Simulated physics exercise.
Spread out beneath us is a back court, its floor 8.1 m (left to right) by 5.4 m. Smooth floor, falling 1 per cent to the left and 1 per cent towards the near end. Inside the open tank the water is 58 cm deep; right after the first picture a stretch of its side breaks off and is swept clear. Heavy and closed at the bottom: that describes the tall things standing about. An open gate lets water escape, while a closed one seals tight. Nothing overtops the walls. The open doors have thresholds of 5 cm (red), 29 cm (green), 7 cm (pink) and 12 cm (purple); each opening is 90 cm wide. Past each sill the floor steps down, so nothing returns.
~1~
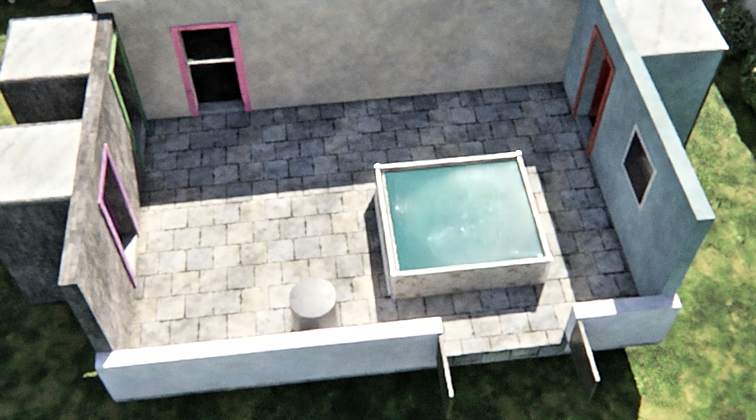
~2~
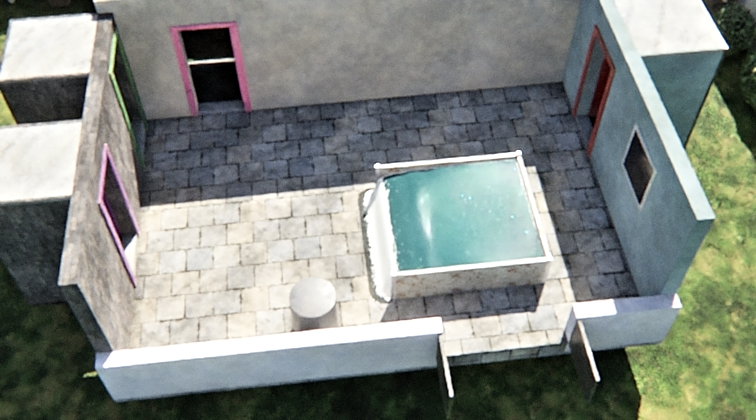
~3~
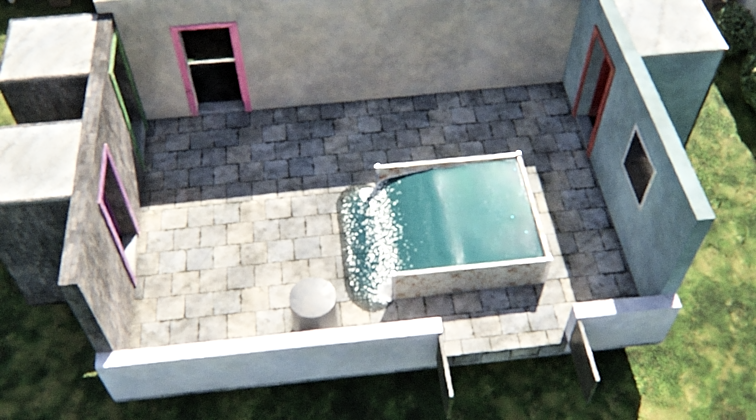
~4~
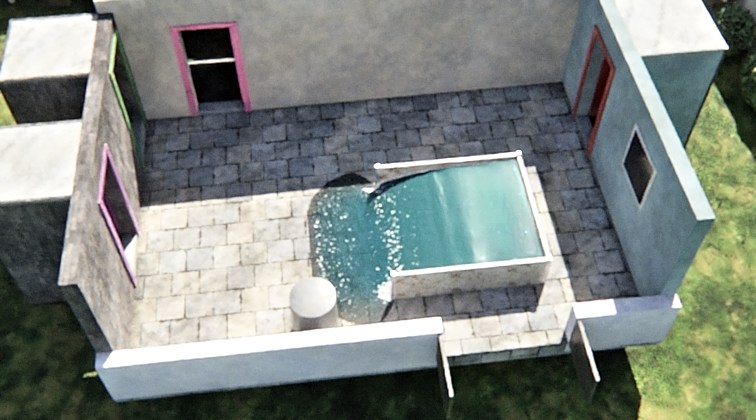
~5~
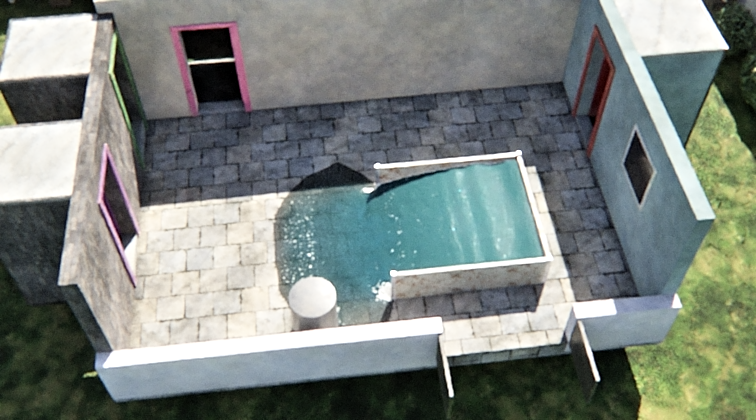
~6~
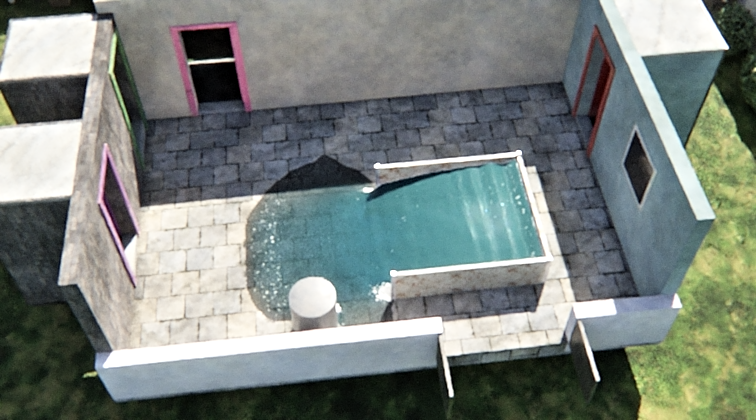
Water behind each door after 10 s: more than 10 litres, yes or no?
Red door: No; green door: No; pink door: Yes; purple door: Yes.
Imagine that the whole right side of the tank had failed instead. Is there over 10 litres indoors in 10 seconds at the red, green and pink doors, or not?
Red door surpasses it, green door doesn't reach it, pink door doesn't reach it.
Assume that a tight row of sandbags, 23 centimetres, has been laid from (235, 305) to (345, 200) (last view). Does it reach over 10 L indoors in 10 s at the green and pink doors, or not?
Checking the limit, green is fine, pink is too much.
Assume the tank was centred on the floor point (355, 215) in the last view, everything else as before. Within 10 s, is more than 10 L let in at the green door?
Then the green door stays within it.
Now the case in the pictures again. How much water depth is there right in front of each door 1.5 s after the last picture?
Centimetres: Red 0 / green 4 / pink 0 / purple 30.
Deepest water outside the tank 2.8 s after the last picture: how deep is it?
Depth: Approx. 30 cm.
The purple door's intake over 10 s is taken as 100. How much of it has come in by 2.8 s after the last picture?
Around 65 percent.
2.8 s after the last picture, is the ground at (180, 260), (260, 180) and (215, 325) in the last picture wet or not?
Well, the first is drenched, the next drenched, the last drenched.
Then, 0.7 s after the last picture water covers 40 % of the floor and is deepest (26 cm) near (337, 312); red door not reached, green door not reached, pink door not reached, purple door 18 cm at the sill, 0 L in.
Then, 1.5 s after the last picture water covers 50 % of the floor and is deepest (38 cm) near (129, 376); red door not reached, green door not reached, pink door not reached, purple door 30 cm at the sill, 62 L in.
Then, 2.8 s after the last picture water covers 55 % of the floor and is deepest (30 cm) near (129, 376); red door not reached, green door 21 cm at the sill, 0 L in, pink door 9 cm at the sill, 0 L in, purple door 28 cm at the sill, 187 L in.
Then, 5.3 s after the last picture water covers 70 % of the floor and is deepest (18 cm) near (236, 364); red door not reached, green door 16 cm at the sill, 0 L in, pink door 13 cm at the sill, 31 L in, purple door 16 cm at the sill, 281 L in.
Then, 9.3 s after the last picture water covers 95 % of the floor and is deepest (12 cm) near (271, 360); red door 8 cm at the sill, 1 L in, green door 11 cm at the sill, 0 L in, pink door 8 cm at the sill, 64 L in, purple door 10 cm at the sill, 293 L in.
